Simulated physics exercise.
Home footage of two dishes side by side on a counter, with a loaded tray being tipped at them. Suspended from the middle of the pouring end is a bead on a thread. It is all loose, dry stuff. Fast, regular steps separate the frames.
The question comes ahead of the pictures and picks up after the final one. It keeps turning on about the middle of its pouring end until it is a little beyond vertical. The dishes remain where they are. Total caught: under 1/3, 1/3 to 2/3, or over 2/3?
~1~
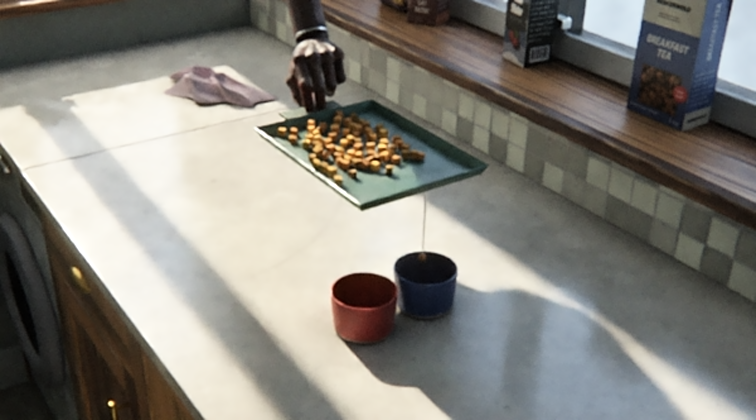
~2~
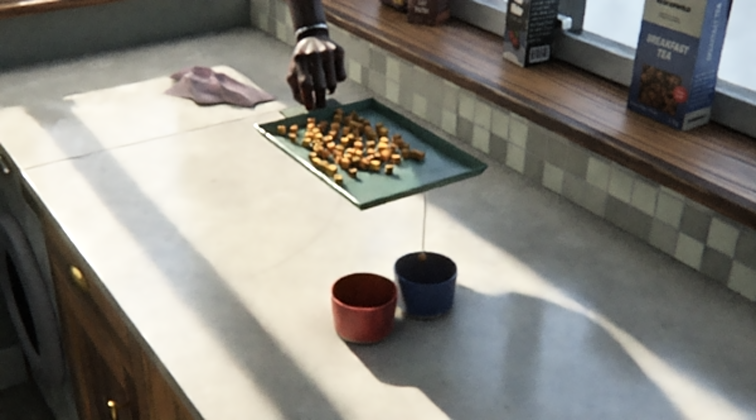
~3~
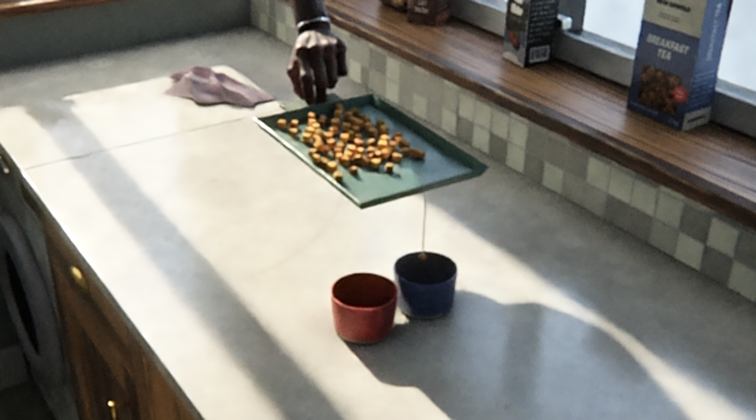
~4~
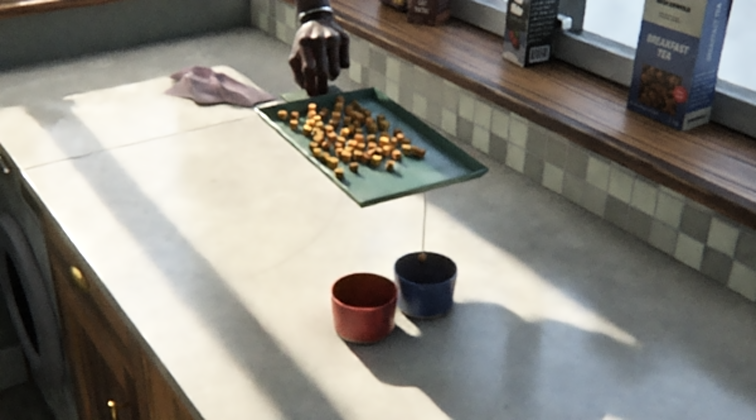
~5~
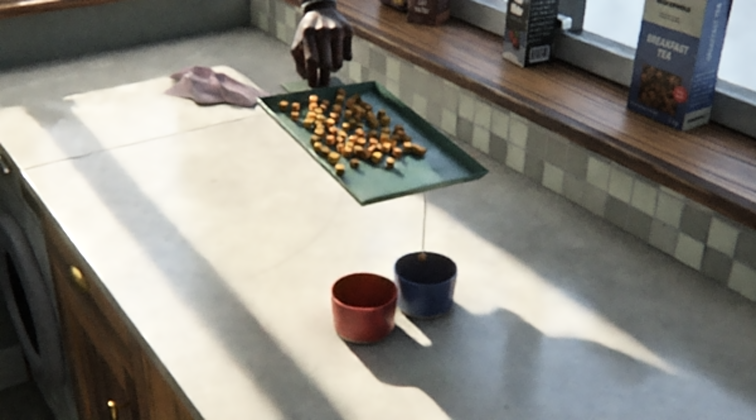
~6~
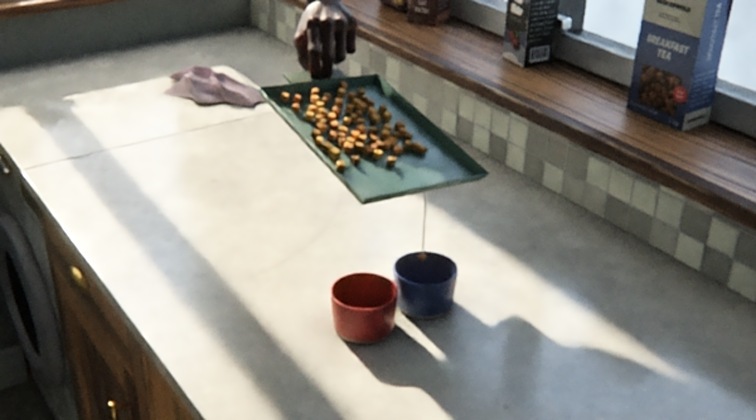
Under 1/3.
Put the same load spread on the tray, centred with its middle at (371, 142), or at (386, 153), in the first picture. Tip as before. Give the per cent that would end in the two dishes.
Around 0 percent the first time, around 10 percent the second.
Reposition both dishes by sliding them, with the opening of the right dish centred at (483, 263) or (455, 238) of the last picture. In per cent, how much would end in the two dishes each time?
60 and 10 in a hundred.
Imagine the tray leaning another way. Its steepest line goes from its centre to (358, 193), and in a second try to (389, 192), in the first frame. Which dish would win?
First spot: The leftmost dish, second spot: The leftmost dish.
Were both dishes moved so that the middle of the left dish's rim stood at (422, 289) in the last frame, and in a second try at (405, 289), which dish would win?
First try: The dish on the right-hand side; second try: The dish on the right-hand side.
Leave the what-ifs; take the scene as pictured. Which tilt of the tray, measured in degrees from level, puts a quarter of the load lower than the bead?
55°.
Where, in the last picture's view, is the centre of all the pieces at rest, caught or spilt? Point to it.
Around (500, 293).
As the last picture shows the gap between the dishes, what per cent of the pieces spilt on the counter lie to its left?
Estimate: Near 0 per cent.
Soon, tray tipped steeply; about two thirds on the tray; a small part outside both; about a quarter in the air.
A while on, tray tipped right over; a small part on the tray; a stray few in the right dish; most outside both; about a quarter in the air.
Towards the end, tray tipped past a quarter turn; a small part in the right dish; nearly all outside both.
Finally, tray tipped past a quarter turn; none in the left dish; a small part in the right dish; nearly all outside both.
